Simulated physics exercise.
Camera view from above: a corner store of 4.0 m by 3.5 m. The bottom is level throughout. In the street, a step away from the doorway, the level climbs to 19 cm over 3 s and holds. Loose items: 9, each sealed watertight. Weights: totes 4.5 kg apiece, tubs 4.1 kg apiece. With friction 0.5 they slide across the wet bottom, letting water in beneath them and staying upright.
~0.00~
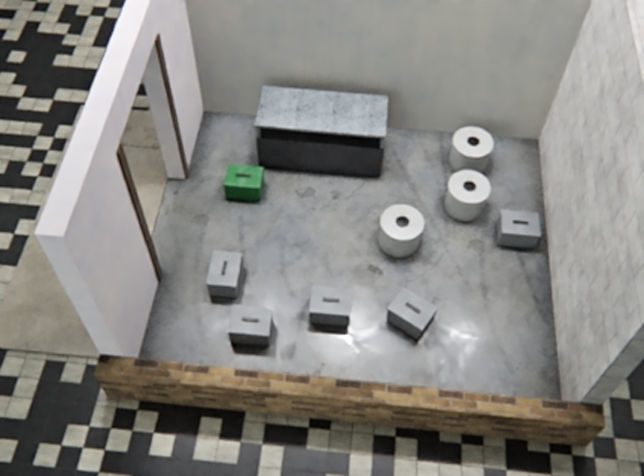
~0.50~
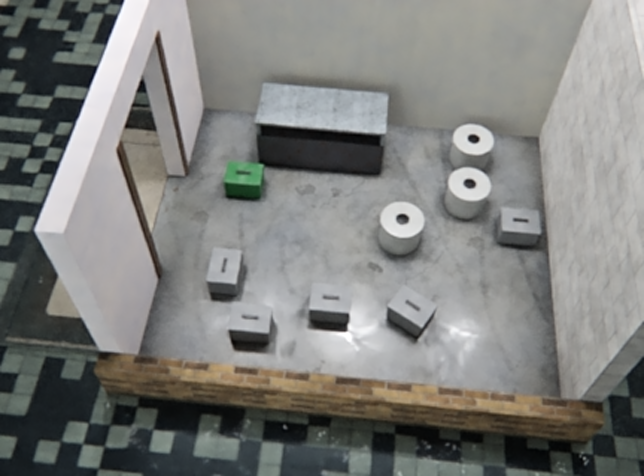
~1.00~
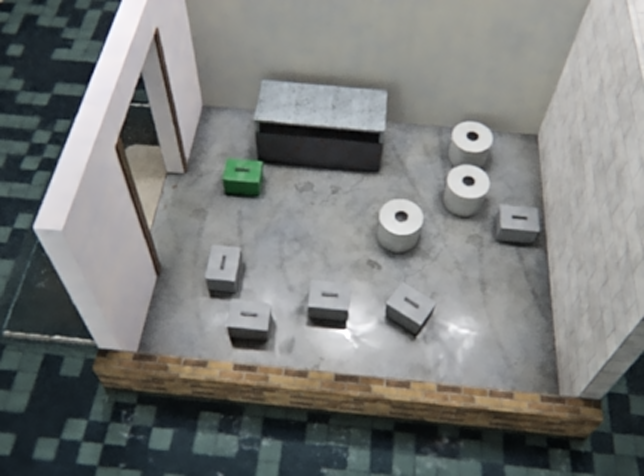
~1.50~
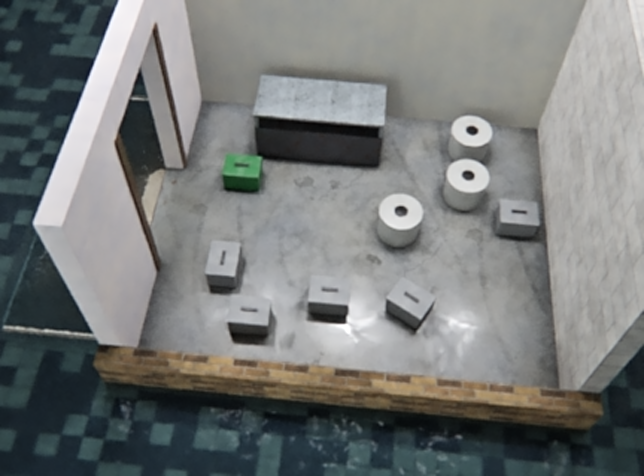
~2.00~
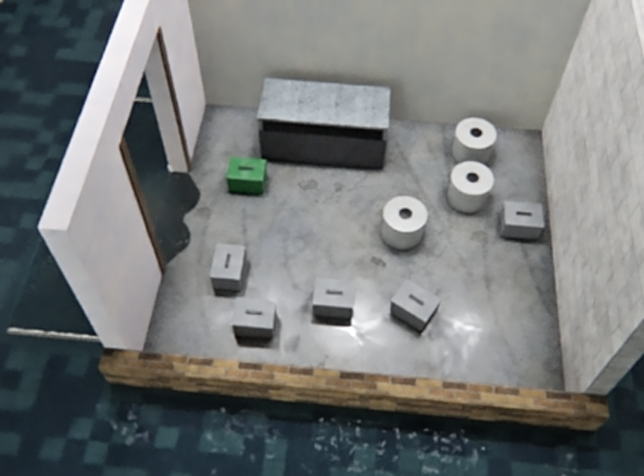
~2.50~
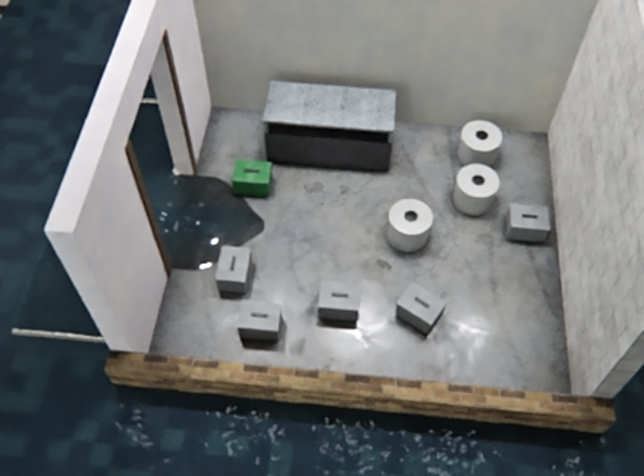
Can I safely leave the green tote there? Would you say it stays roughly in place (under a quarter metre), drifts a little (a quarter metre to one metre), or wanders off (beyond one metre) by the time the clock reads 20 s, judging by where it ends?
I would say it wanders off.
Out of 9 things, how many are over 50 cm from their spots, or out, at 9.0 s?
The number I get is 8.
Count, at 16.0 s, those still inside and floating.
Count at that moment: 9.
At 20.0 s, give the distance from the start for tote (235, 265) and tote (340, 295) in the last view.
The first is 250 cm from its start, the second 50 cm.
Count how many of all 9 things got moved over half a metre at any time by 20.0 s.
Total: 9.
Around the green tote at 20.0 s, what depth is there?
I'd put it at about 13 cm.
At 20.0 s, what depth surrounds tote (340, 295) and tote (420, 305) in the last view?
First roughly 13 cm, second roughly 17 cm.
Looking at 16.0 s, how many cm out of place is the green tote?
Displacement by then near 200 cm.
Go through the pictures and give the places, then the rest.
In the first picture, the green tote at (244, 176) rests on the ground; 0.0 m2 under water; 0 of 9 have shifted.
In the second picture, the green tote at (244, 173) rests on the ground; water covers 0.0 m2; 0 of 9 have shifted.
In the third picture, the green tote at (243, 170) rests on the ground; 0.0 m2 under water; 0 of 9 have shifted.
In the fourth picture, the green tote at (242, 166), on the bottom; 0.0 m2 under water; 0 of 9 have shifted.
In the fifth picture, the green tote at (246, 169), on the bottom; 0.1 m2 under water; 0 of 9 have shifted.
In the sixth picture, the green tote at (252, 171) rests on the ground; water covers 0.7 m2; 0 of 9 have shifted.
After 4.0 s the green tote is near (275, 159), 0.3 m from its start, aground; 0 afloat.
After 9.0 s the green tote is near (505, 172), 2.8 m from its start, afloat; 8 afloat.
After 16.0 s the green tote is near (411, 114), 2.0 m from its start, afloat; 9 afloat.
After 20.0 s the green tote is near (411, 112), 2.0 m from its start, afloat; 9 afloat.
